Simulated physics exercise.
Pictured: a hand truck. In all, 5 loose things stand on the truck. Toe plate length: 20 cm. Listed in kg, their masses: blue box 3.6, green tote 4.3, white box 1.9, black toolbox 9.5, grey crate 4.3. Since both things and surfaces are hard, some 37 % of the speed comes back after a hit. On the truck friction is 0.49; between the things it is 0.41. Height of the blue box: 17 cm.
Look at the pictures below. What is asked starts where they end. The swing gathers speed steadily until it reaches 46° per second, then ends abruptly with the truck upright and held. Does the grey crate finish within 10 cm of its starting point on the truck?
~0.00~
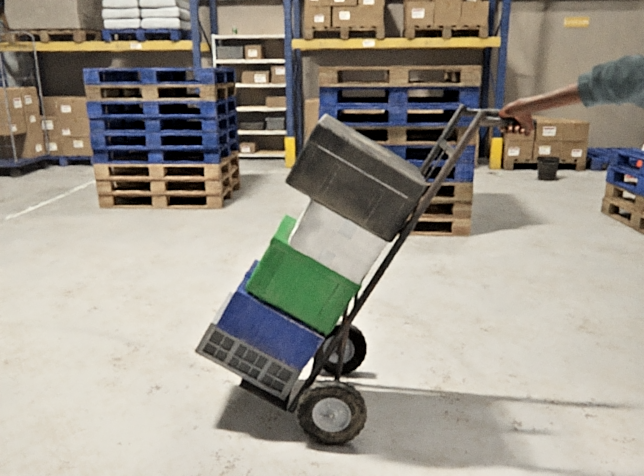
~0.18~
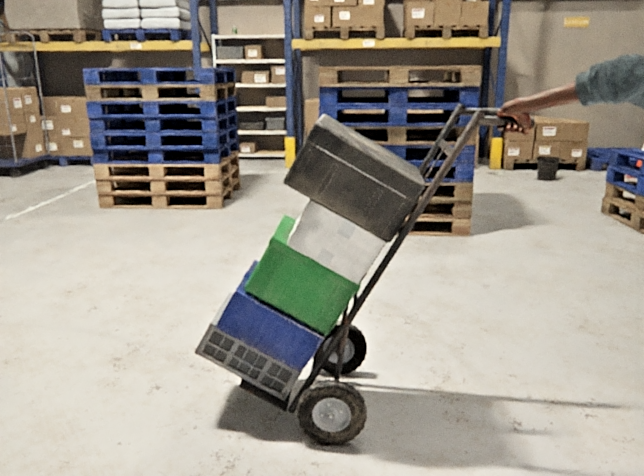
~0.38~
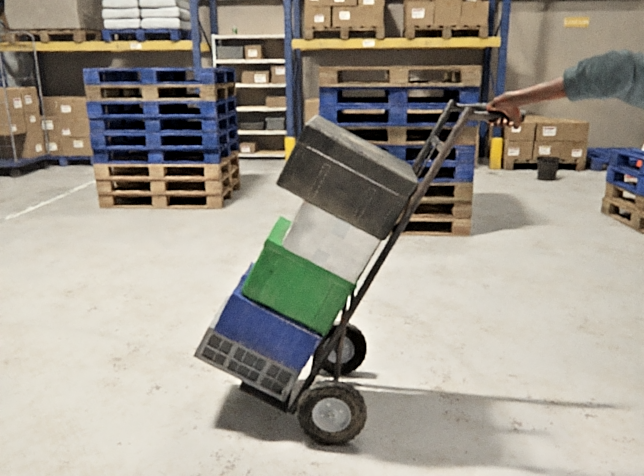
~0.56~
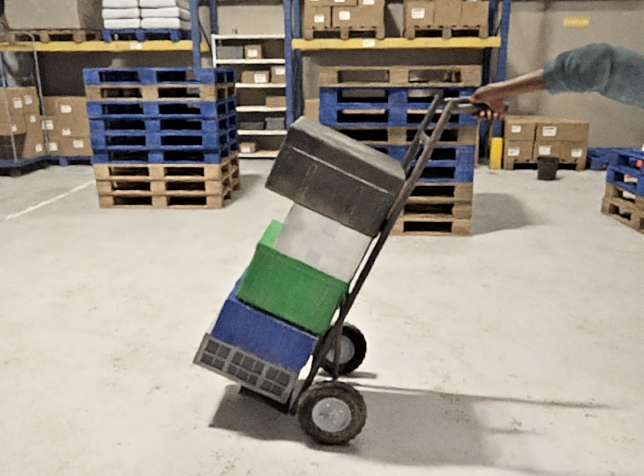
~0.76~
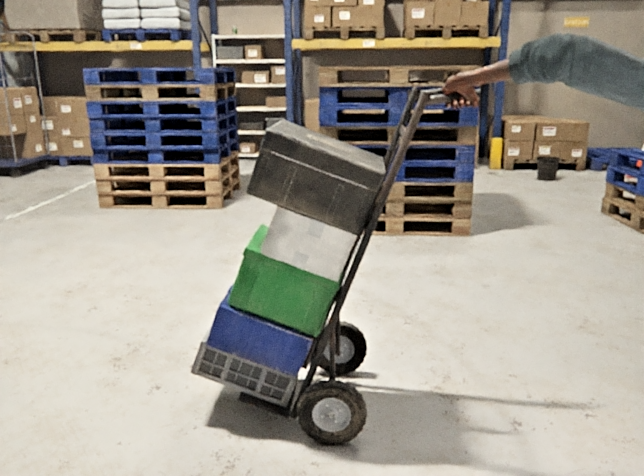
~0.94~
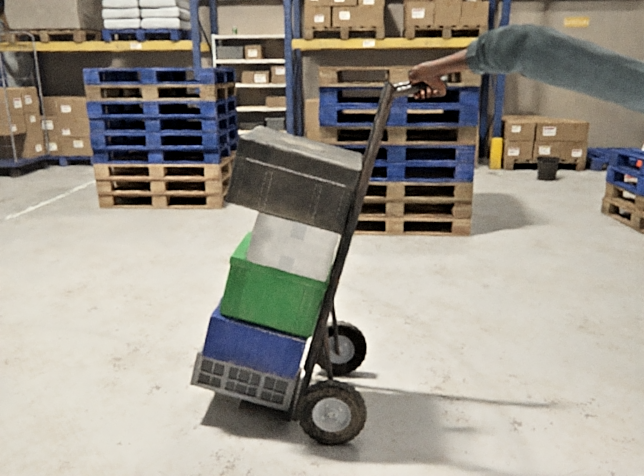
Yes, it stays within that distance.
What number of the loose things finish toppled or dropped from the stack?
Total: 0.
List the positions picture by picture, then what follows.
In the first frame, 30° short of upright; grey crate (256, 343); blue box (277, 313).
In the second frame, 30° short of upright; white box (338, 230); black toolbox (355, 175).
In the third frame, 28° short of upright; blue box (274, 315); green tote (302, 274).
In the fourth frame, 25° short of upright; white box (325, 230); black toolbox (337, 174).
In the fifth frame, 21° short of upright; blue box (267, 322); green tote (288, 279).
In the sixth frame, 15° short of upright; grey crate (250, 362); white box (297, 234).
By 1.44 s, truck upright; grey crate rocked 4° off its seat near (250, 382); black toolbox rocked 5° off its seat; white box rocked 5° off its seat.
By 1.74 s, truck upright; grey crate rocked 3° off its seat near (250, 383); black toolbox rocked 15° off its seat; white box rocked 15° off its seat.
By 2.24 s, truck upright; black toolbox 2 cm from its spot.
By 3.04 s, truck upright; black toolbox 5 cm from its spot; white box 3 cm from its spot; green tote 2 cm from its spot.
When it is over (4.1 s), all 5 within 10 cm of the start. End places, in pixels of the last picture, grey crate near (250, 383).
